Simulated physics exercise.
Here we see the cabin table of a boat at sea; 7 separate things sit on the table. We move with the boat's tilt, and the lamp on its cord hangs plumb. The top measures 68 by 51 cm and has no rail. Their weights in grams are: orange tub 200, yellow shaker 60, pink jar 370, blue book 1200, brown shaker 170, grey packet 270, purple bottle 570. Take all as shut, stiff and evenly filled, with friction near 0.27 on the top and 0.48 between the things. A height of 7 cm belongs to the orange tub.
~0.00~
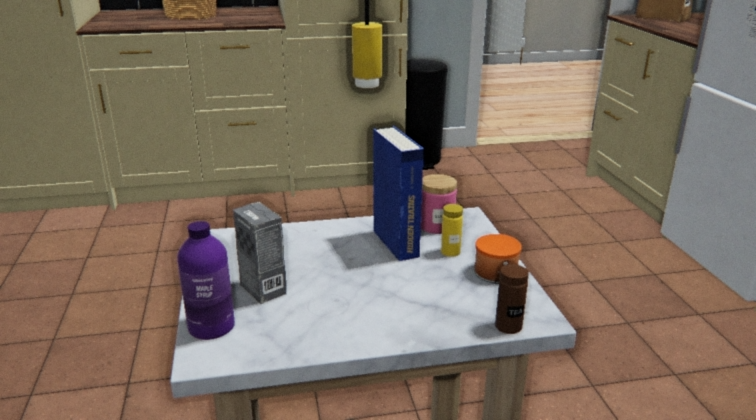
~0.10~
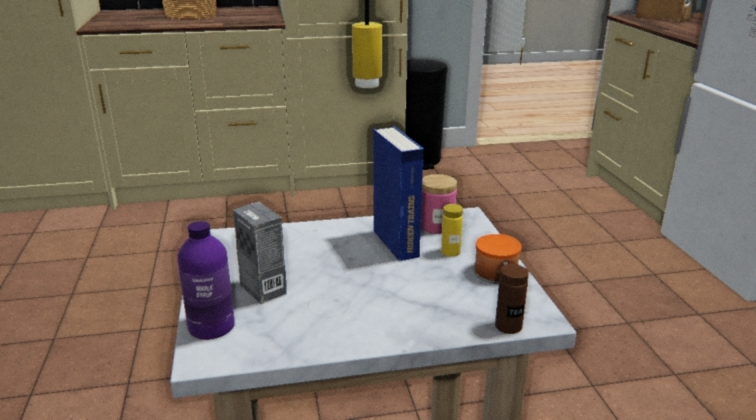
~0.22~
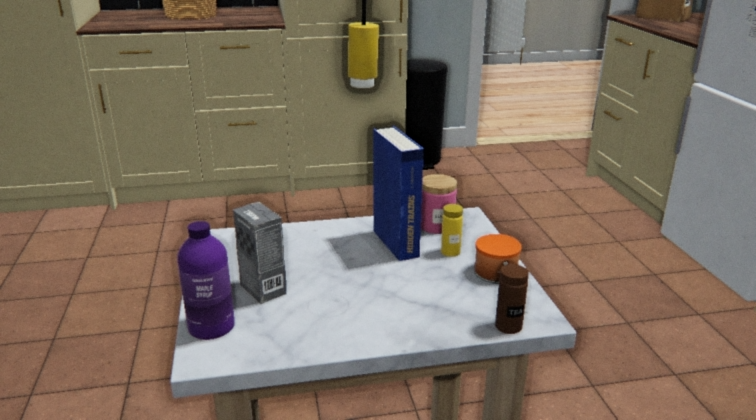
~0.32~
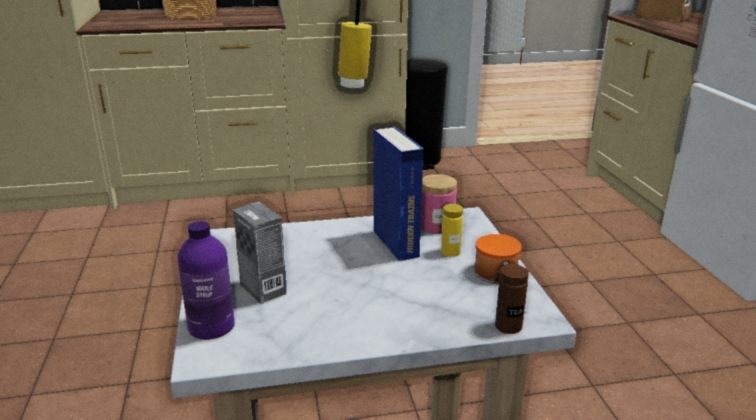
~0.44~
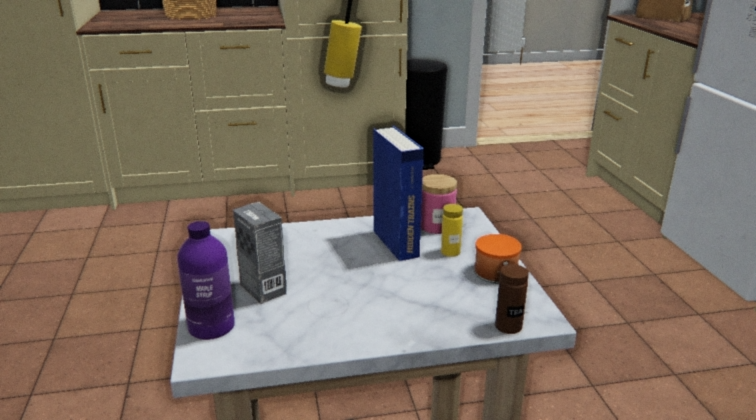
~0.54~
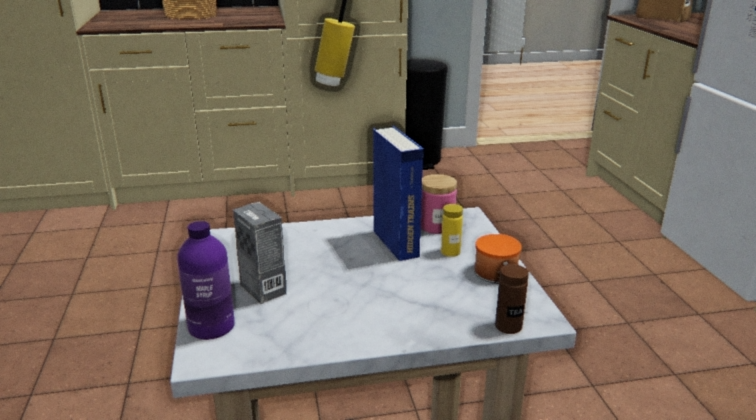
To begin with, a yellow lamp hangs straight down on its cord behind a marble-topped table holding a purple bottle, grey packet, blue book, pink jar, yellow shaker, orange tub and brown shaker. Then the lamp swings gradually to the left and leans further, while everything on the table stays in place.
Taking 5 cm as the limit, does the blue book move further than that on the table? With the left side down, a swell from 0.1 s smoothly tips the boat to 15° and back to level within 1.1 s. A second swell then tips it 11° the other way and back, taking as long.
I'd say it gets away.
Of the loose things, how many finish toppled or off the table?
In total, 1.
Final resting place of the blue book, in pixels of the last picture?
At roughly (320, 248).
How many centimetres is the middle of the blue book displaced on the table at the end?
Net distance near 20 cm.
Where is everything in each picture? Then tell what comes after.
Boat level; blue book (397, 193); orange tub (497, 258), in the first picture.
Boat level; pink jar (438, 204); brown shaker (512, 299), in the second picture.
Boat heeled 2°, left side down; grey packet (260, 253); purple bottle (205, 278), in the third picture.
Boat heeled 5°, left side down; orange tub (497, 258); yellow shaker (452, 230), in the fourth picture.
Boat heeled 10°, left side down; pink jar (438, 204); brown shaker (512, 299), in the fifth picture.
Boat heeled 14°, left side down; blue book (396, 193); grey packet (260, 253), in the sixth picture.
By 0.84 s, boat heeled 11°, left side down; blue book rocked 18° off its seat near (380, 195).
By 1.04 s, boat heeled 3°, left side down; blue book on its side near (333, 235).
By 1.14 s, boat level; blue book on its side near (320, 248).
When it is over (2.8 s), lying over on the table, blue book; the other 6 within 5 cm of the start. In the last view, blue book near (320, 248).
